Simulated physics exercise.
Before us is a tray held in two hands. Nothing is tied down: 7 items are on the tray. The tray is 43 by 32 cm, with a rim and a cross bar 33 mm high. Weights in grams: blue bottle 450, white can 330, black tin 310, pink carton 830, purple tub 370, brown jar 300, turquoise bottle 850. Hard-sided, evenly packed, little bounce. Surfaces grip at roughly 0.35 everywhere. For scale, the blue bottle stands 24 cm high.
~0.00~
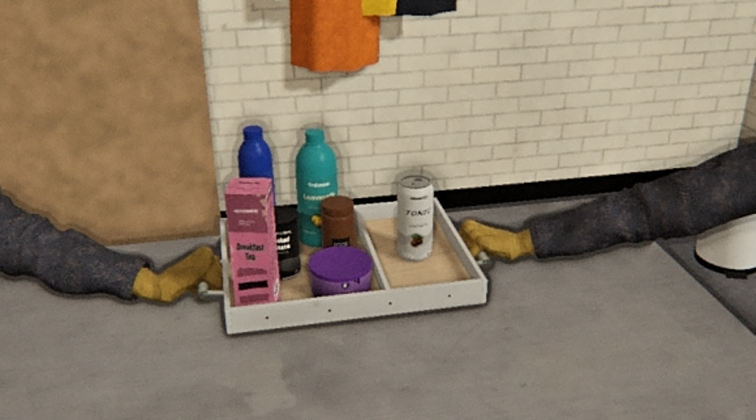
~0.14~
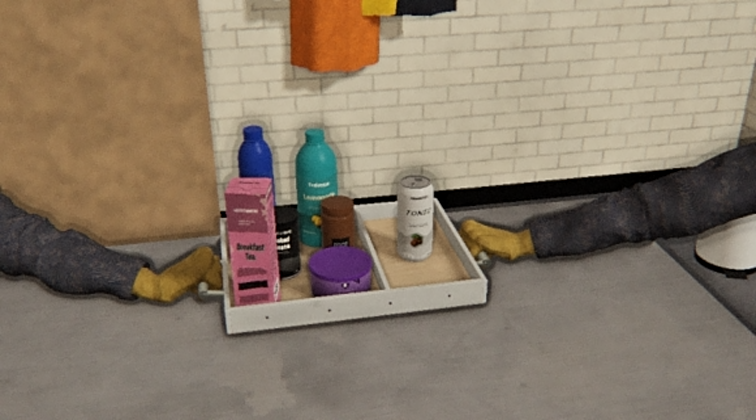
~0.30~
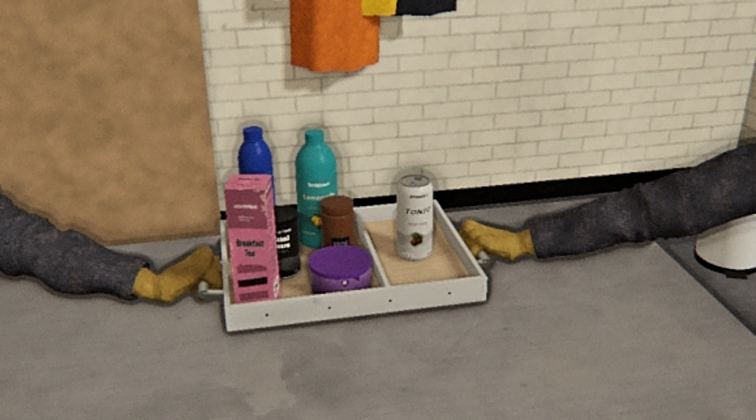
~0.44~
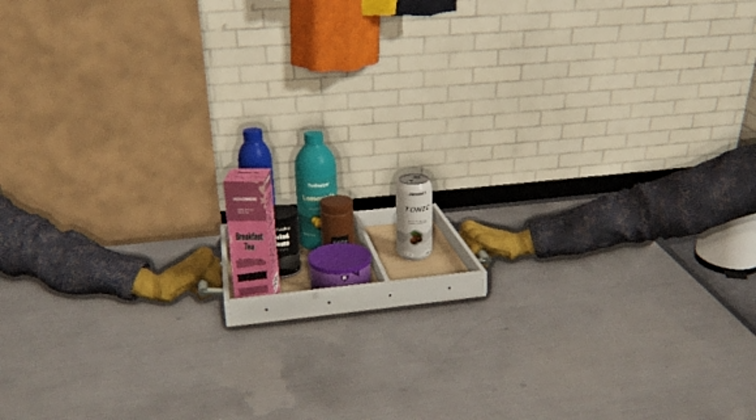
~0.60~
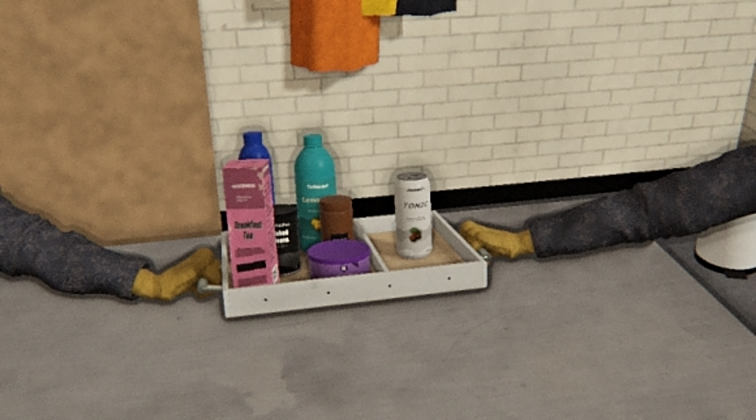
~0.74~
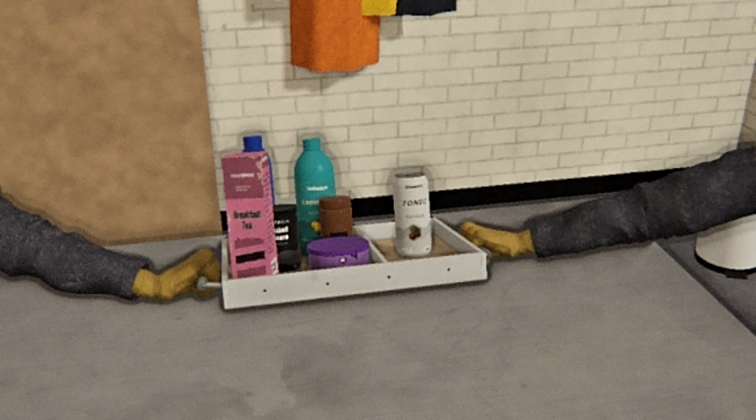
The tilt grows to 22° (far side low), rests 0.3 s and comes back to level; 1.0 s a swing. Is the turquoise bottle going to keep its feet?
The turquoise bottle keeps standing.
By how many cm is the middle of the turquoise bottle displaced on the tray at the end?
Some 2 cm.
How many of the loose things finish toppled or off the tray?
That comes to 2.
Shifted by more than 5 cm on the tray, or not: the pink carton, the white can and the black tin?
The pink carton gets shifted; the white can ends elsewhere; the black tin leaves its spot.
After 1.24 s, tray tilted 22°, far edge down; blue bottle now off the tray; turquoise bottle moved 2 cm near (318, 200); pink carton 66° off its base.
After 1.44 s, tray tilted 22°, far edge down; turquoise bottle moved 2 cm near (322, 200); pink carton on its side; black tin 6° off its base.
In the end (2.9 s), off the tray and tipped over, blue bottle; toppled on the tray, pink carton; not toppled but over 5 cm from the start, white can, black tin and purple tub; the other 2 under 5 cm from the start. In the last view, turquoise bottle near (324, 182).
